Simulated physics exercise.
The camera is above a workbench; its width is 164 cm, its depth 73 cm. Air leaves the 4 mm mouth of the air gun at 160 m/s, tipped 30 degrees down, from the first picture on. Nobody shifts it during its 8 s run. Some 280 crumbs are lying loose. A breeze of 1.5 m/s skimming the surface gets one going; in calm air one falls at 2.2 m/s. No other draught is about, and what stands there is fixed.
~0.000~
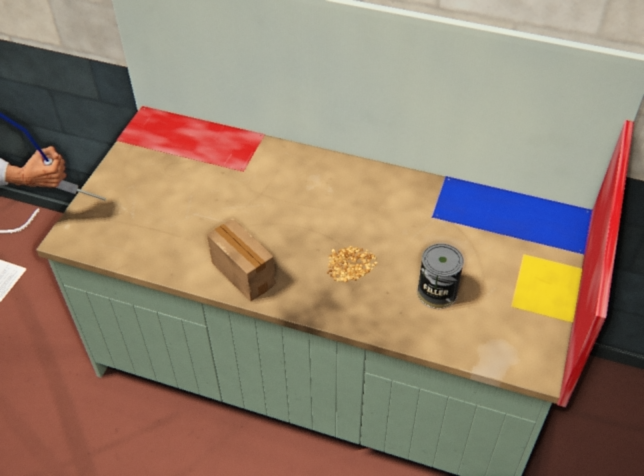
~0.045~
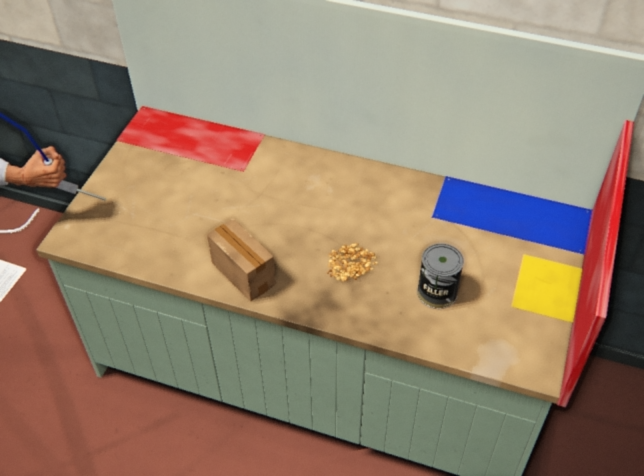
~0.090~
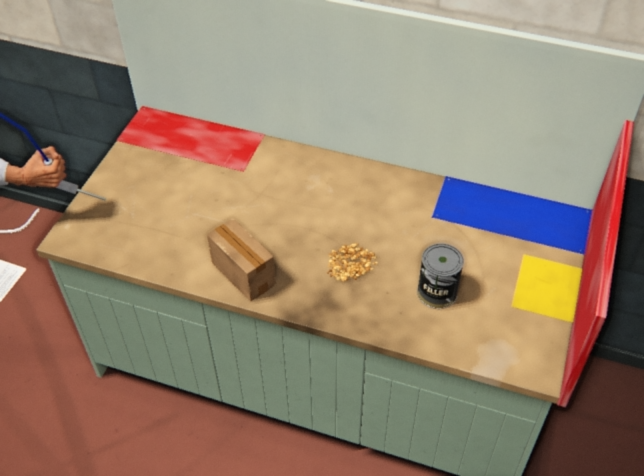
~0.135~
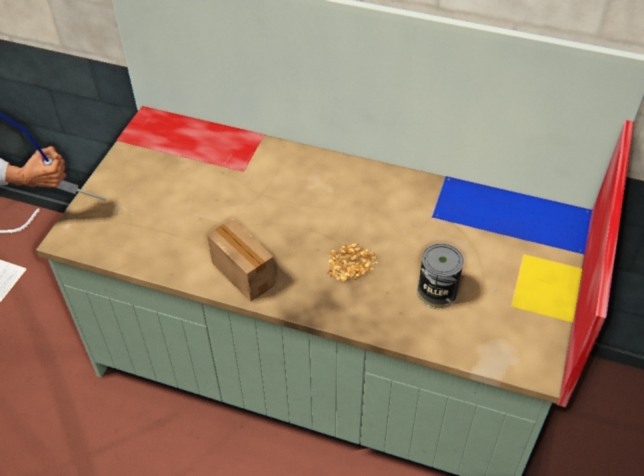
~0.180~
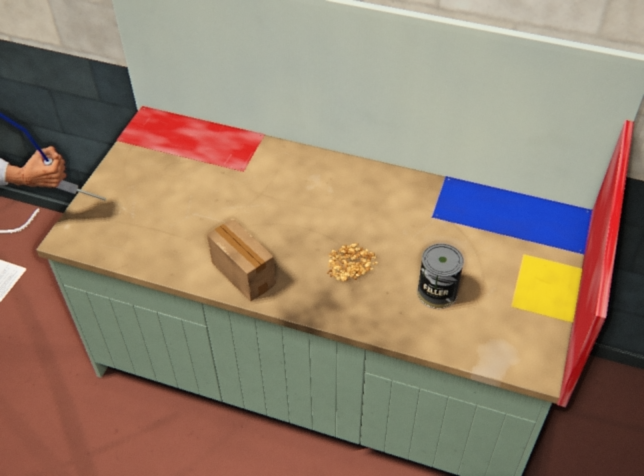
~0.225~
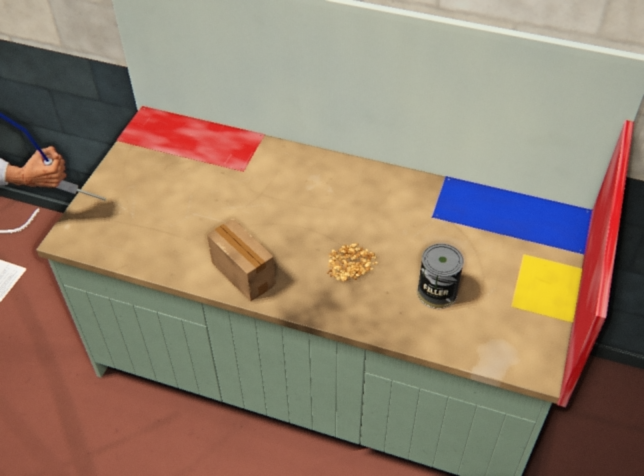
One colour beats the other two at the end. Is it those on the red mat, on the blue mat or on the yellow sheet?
The biggest group is at the yellow one.
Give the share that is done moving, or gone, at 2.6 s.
About 30 %.
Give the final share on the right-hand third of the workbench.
About 90 %.
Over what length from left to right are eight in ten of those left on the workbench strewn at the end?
About 40 cm.
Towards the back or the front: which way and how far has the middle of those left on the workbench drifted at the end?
To the back, by about 5 cm.
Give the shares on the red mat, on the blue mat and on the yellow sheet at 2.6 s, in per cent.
Roughly 0 % red, 0 % blue, 40 % yellow.
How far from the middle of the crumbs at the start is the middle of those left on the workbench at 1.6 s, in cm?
About 55 cm.
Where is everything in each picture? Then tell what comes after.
In the first picture, the middle of the crumbs is near (349, 265), none has stirred yet and the mouth of the air gun is at (106, 200).
In the second picture, the middle of the crumbs is near (349, 265), none has stirred yet, the yellow sheet is centred on (547, 288), the red mat is centred on (191, 138) and the blue mat is centred on (512, 214).
In the third picture, the middle of the crumbs is near (349, 265), none has stirred yet, the top of a tin is at (443, 259) and the top of a box is at (240, 245).
In the fourth picture, the middle of the crumbs is near (349, 265) and none has stirred yet.
In the fifth picture, the middle of the crumbs is near (349, 265) and none has stirred yet.
In the sixth picture, the middle of the crumbs is near (349, 265) and none has stirred yet.
After 1.6 s the count stands so, 45 % are on the yellow sheet, 0 % on the red mat and 0 % on the blue mat; the middle of those still in play is near (538, 295).
After 2.6 s the count stands so, 41 % are on the yellow sheet, 0 % on the red mat and 0 % on the blue mat; the middle of those still in play is near (545, 297).
After 4.4 s the count stands so, 42 % are on the yellow sheet, 0 % on the red mat and 0 % on the blue mat; the middle of those still in play is near (554, 300).
After 8.0 s, at the end, 42 % are on the yellow sheet, 0 % on the red mat and 0 % on the blue mat; the middle of those still in play is near (557, 301).
